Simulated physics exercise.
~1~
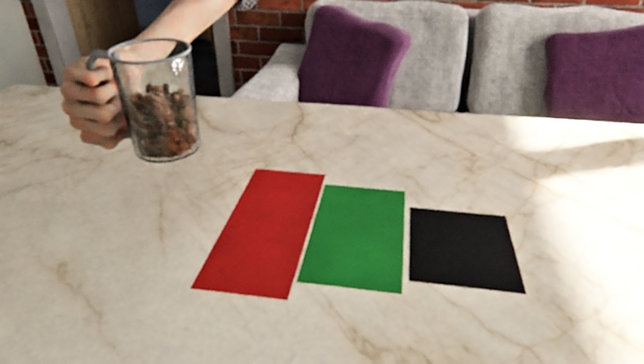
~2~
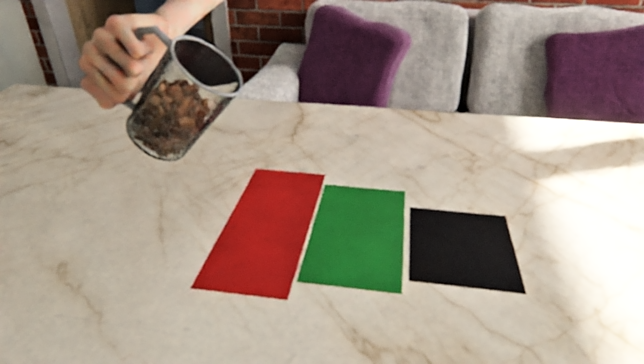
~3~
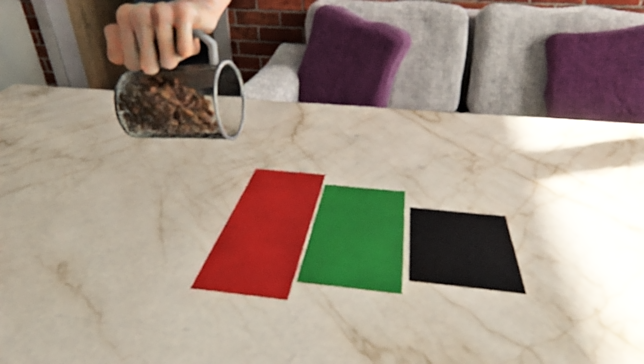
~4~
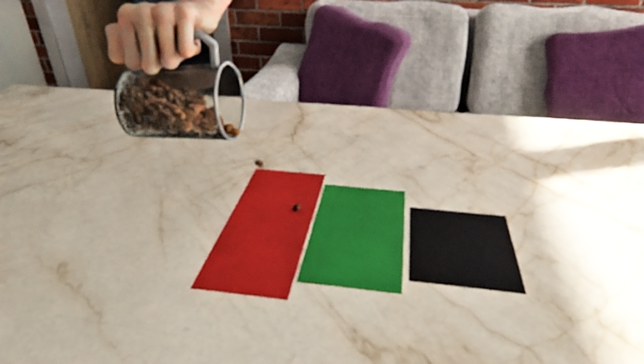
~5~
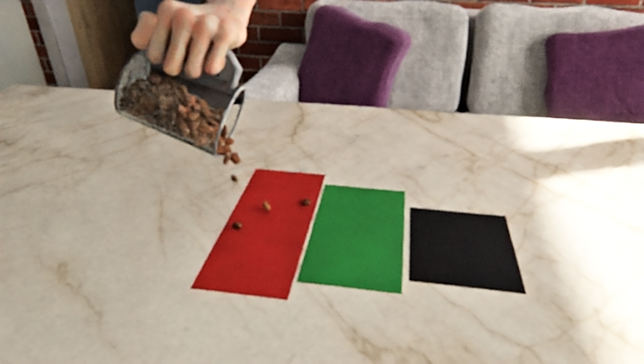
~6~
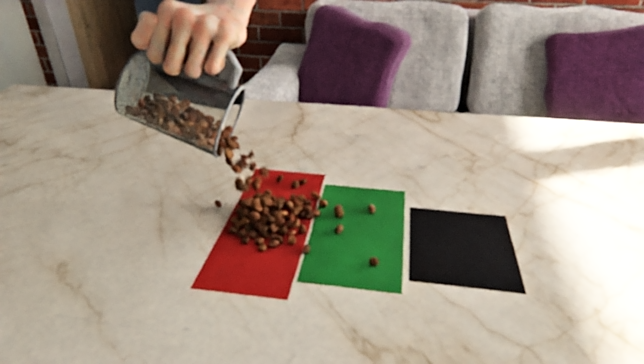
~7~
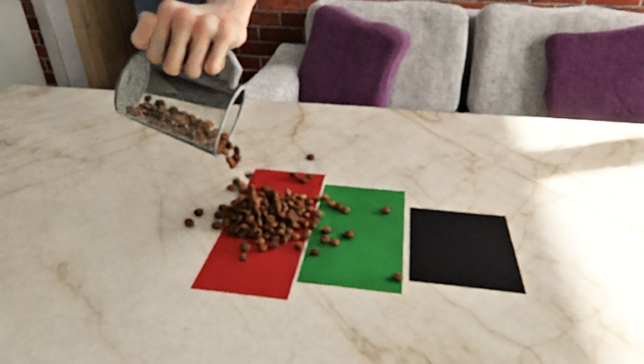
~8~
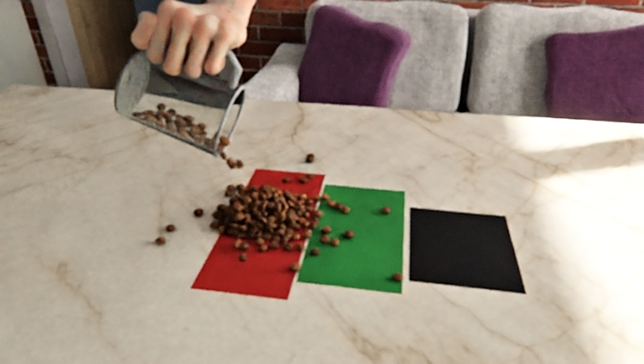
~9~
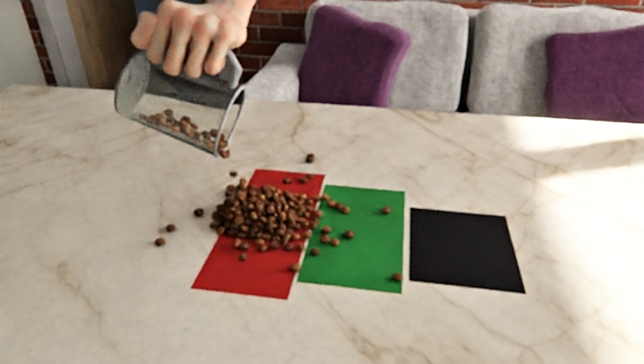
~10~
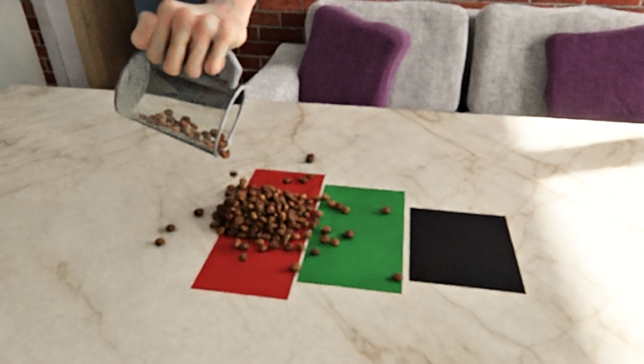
A hand lifted a clear glass mug of brown kibble off a marble table, tipped it to the right and poured most of it into a heap on the red mat, with some pieces scattered on the green mat and bare tabletop.
